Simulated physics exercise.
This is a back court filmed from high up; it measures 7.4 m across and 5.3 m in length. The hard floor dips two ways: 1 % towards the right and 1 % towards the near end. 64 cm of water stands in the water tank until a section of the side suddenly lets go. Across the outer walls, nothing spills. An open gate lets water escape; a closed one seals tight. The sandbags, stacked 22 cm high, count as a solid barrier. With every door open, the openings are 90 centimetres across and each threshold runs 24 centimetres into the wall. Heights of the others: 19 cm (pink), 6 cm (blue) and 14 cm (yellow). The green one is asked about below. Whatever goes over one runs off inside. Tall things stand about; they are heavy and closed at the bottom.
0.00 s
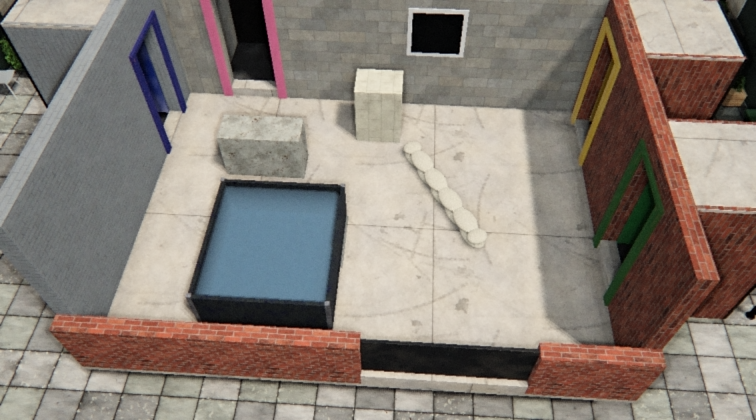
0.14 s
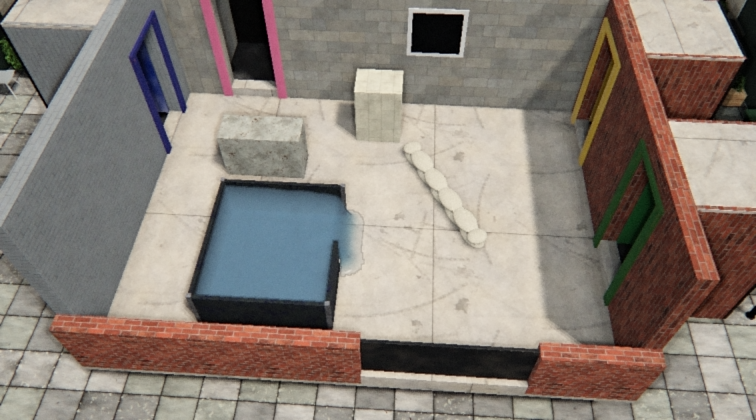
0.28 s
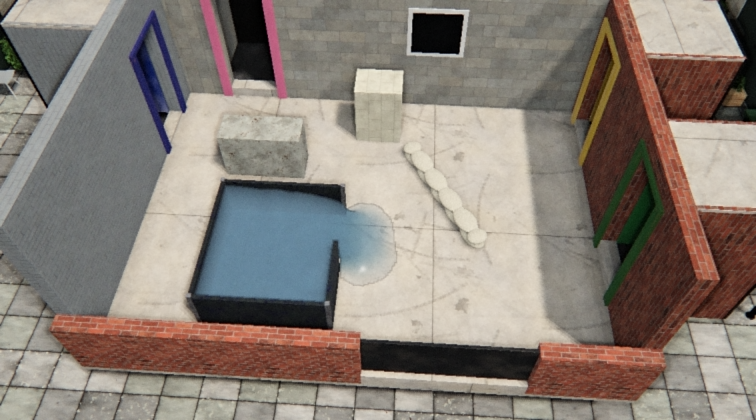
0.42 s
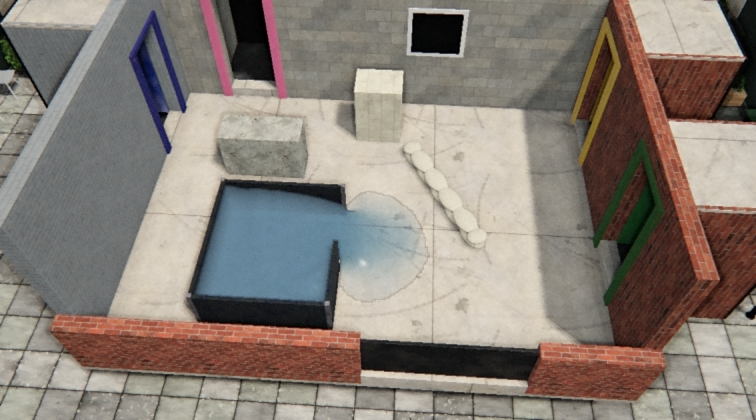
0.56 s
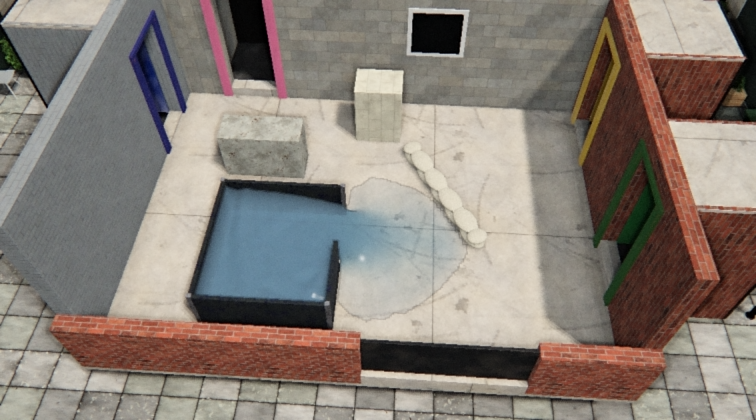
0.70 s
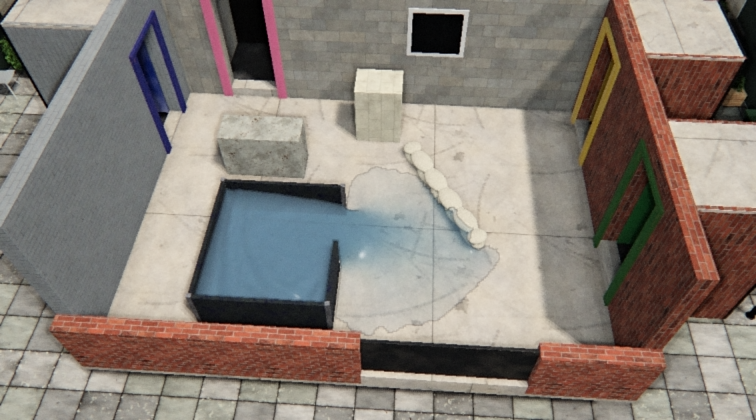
Water poured through a gap in the right side of the dark-walled tank and fanned out across the pale floor, then reached the slanting row of sandbags and spread along it toward the front.
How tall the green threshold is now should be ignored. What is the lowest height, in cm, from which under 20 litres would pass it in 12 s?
13.5 cm.
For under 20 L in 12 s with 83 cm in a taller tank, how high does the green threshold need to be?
19 cm.
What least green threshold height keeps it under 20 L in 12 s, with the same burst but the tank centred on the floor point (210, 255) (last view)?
New minimum height: Approx. 10.0 cm.
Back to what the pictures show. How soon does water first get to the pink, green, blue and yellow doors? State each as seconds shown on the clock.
Pink 4.0 seconds, green 1.2 seconds, blue 4.0 seconds, yellow 3.4 seconds.
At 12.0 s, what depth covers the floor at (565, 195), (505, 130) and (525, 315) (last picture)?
In order: Around 10, 8 and 10 cm.
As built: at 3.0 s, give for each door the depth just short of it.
Centimetres: Pink = 0, green = 17, blue = 0, yellow = 0.
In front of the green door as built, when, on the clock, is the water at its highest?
Approximately 3.2 s.
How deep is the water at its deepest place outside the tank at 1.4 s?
I'd put it near 36 cm.
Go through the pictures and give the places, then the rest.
Still water, 64 cm deep, in the water tank at (272, 241); the green door at (621, 234) is dry, in the first frame.
The gap is at (339, 231), the front 0.3 m out at (354, 268); the back of the water tank holds 64 cm, in the second frame.
The front is at (390, 260), 0.8 m from the gap at (339, 233); 0.9 m2 of floor is wet, 64 cm left at the back, in the third frame.
Water pours out at (339, 234) and has run 1.3 m, to (420, 262); about 8 cm deep outside, 64 cm at the back, in the fourth frame.
The front is at (458, 258), 1.9 m from the gap at (339, 234); 3.3 m2 of floor is wet, 59 cm left at the back, in the fifth frame.
The gap is at (339, 233), the front 2.4 m out at (492, 260); the back of the water tank holds 53 cm; 1.7 m in a straight line remain to the green door at (621, 234), in the sixth frame.
After 1.4 s water covers 25 % of the floor, deepest (36 cm) near (439, 211); 2 cm at the green door, 0 litres in over its 23 cm threshold.
After 3.0 s water covers 50 % of the floor, deepest (32 cm) near (541, 359); 17 cm at the green door, 0 litres in over its 23 cm threshold.
After 12.0 s water covers 95 % of the floor, deepest (16 cm) near (620, 376); 10 cm at the green door, 0 litres in over its 23 cm threshold.
At the green door as built, the water arrived by 1.3 s and peaked near 18 cm at 3.2 s.
With a threshold of 12 cm, 33 litres would have come in within the 12 s; with 16 cm, 6 litres. So under 20 litres takes about 13.5 cm.
